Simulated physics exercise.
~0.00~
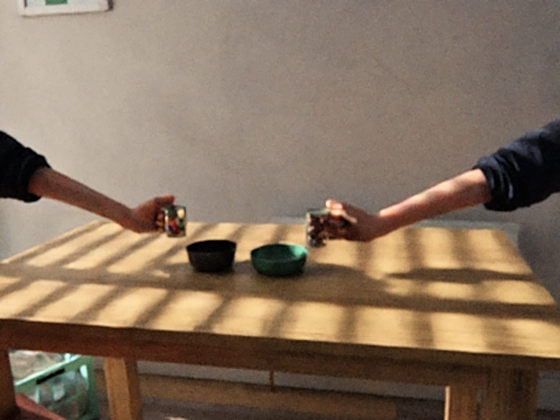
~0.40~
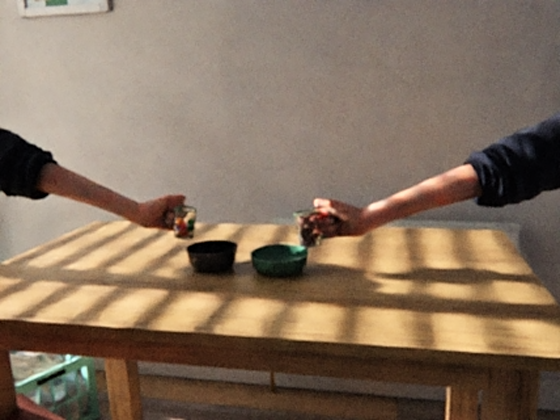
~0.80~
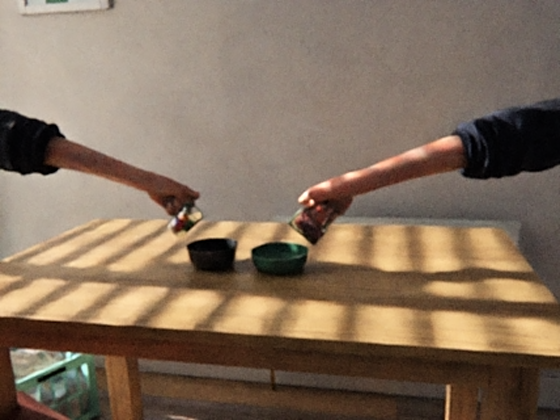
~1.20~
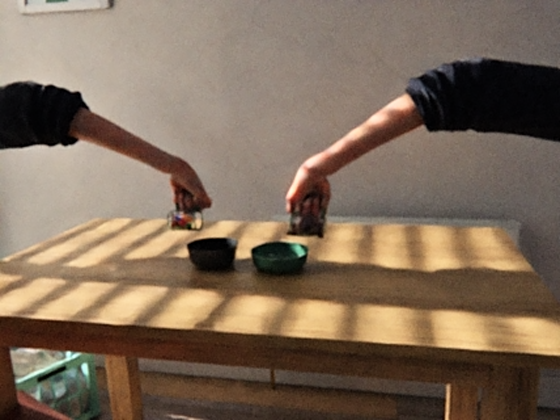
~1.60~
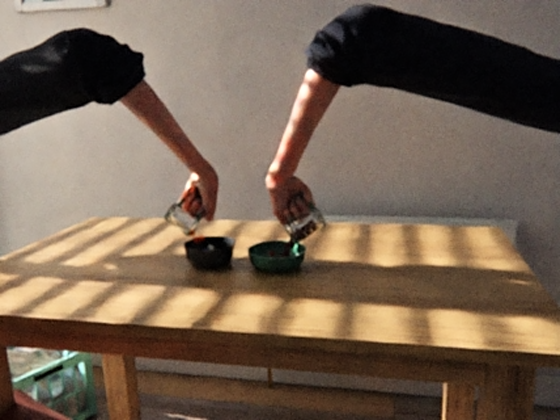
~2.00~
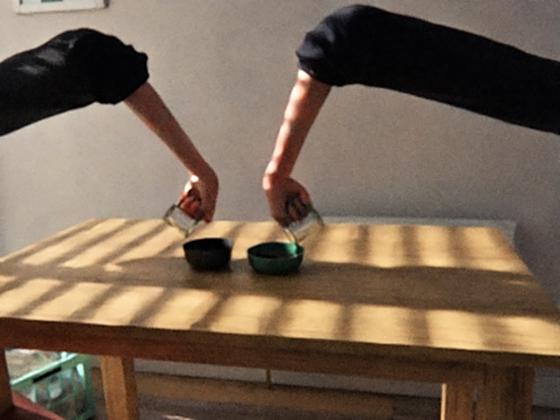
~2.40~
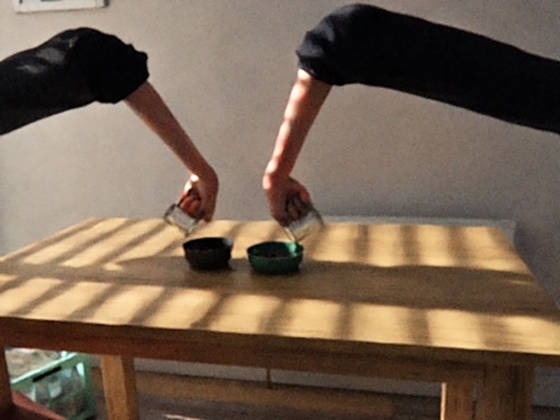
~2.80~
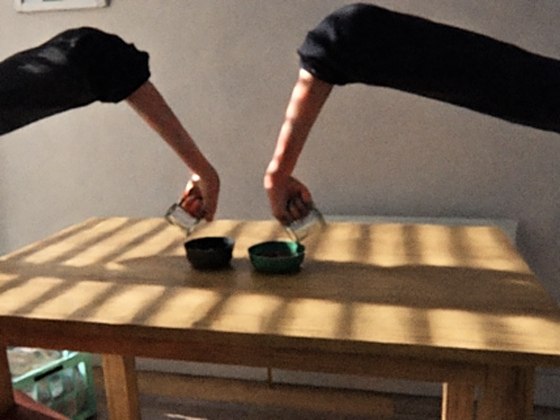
Two hands holding clear cups of small colorful pieces reached in from either side of a sunlit wooden table, tipped them over a black bowl and a green bowl until upside down, and held them there, emptied, with all the pieces in the bowls.
